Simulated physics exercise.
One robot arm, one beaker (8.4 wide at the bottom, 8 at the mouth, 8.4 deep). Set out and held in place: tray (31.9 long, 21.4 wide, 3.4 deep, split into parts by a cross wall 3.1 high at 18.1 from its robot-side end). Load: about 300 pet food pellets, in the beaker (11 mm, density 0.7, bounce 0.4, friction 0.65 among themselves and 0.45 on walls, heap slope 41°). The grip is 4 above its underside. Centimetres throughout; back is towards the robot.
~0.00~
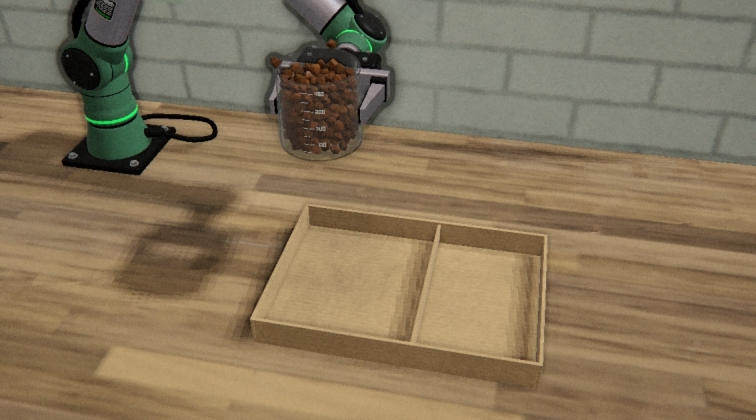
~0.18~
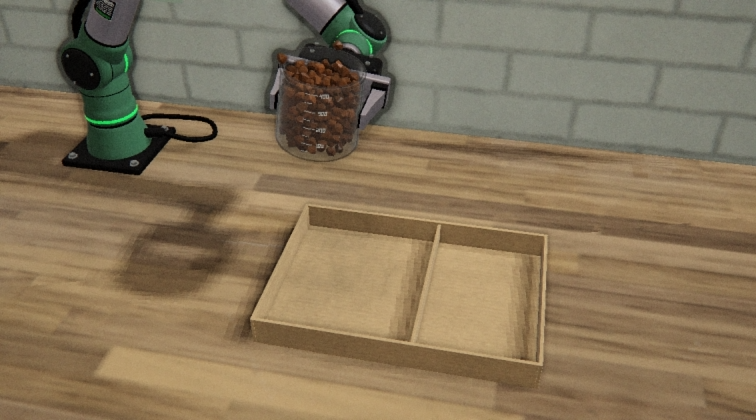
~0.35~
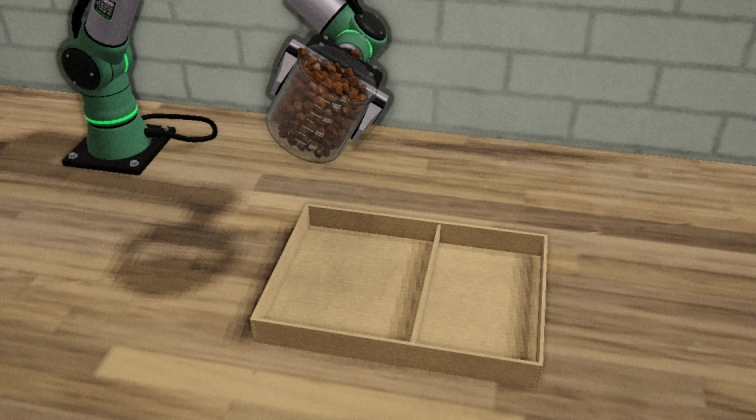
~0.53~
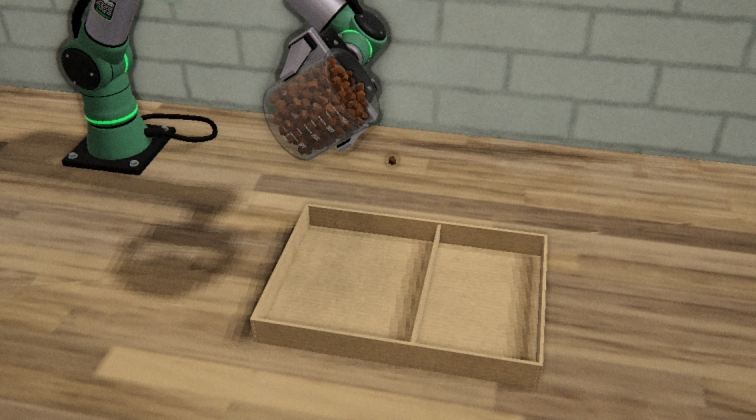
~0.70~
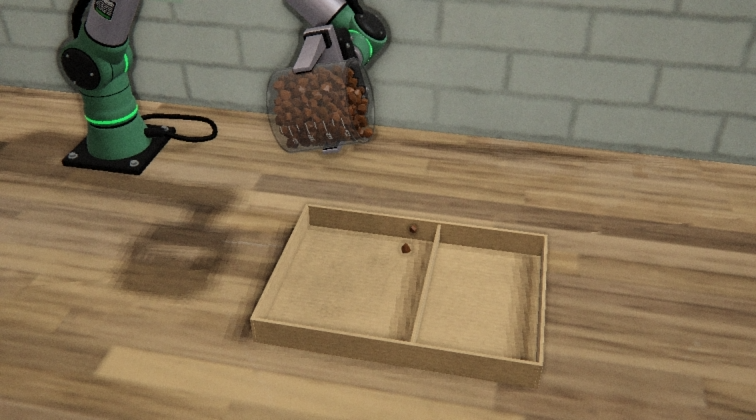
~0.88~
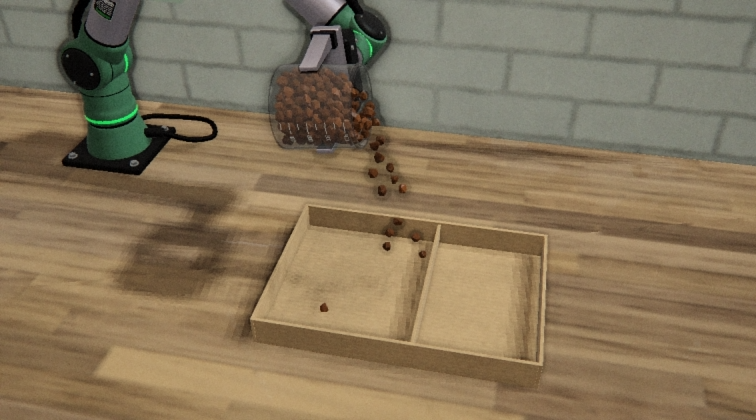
Robot arm tilting a clear beaker of brown pellets to the right, a few dropping into a divided wooden tray below.
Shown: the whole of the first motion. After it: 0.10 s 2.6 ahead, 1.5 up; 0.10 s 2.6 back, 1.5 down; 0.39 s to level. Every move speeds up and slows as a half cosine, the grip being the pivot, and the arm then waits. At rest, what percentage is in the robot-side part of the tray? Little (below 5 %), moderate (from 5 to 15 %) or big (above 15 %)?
Answer: Big; above 15 % of the pet food pellets finish in the robot-side part of the tray.
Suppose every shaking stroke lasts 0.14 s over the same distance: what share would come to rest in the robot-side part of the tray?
In that case some 20 per cent.
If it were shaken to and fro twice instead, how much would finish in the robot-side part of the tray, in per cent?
In that case some 35 per cent.
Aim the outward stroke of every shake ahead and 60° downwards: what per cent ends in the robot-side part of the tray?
About 10 per cent.
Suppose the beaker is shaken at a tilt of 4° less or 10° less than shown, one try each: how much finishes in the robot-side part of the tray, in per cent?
Some 25 and 15 per cent.
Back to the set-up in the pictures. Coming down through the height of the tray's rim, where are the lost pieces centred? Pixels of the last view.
Around (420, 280).
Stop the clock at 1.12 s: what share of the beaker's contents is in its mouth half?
About 65 per cent.
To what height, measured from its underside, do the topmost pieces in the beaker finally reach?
Some 6.0 cm.
After 1.12 s, tilted 81° forward, highest piece 27 above the table; 186 in the beaker, 14 in the robot-side part, 3 in the far-side part, 99 in flight or on a rim.
After 1.35 s, tilted 17° forward, highest piece 30 above the table; 149 in the beaker, 75 in the far-side part, 74 in the robot-side part, 4 in flight or on a rim.
After 1.67 s, level, highest piece 27 above the table; 149 in the beaker, 78 in the robot-side part, 75 in the far-side part.
After 2.72 s, level, highest piece 27 above the table; 149 in the beaker, 78 in the robot-side part, 75 in the far-side part.
At rest, 149 in the beaker, 78 in the robot-side part, 75 in the far-side part. That is 26 % in the robot-side part of the tray.
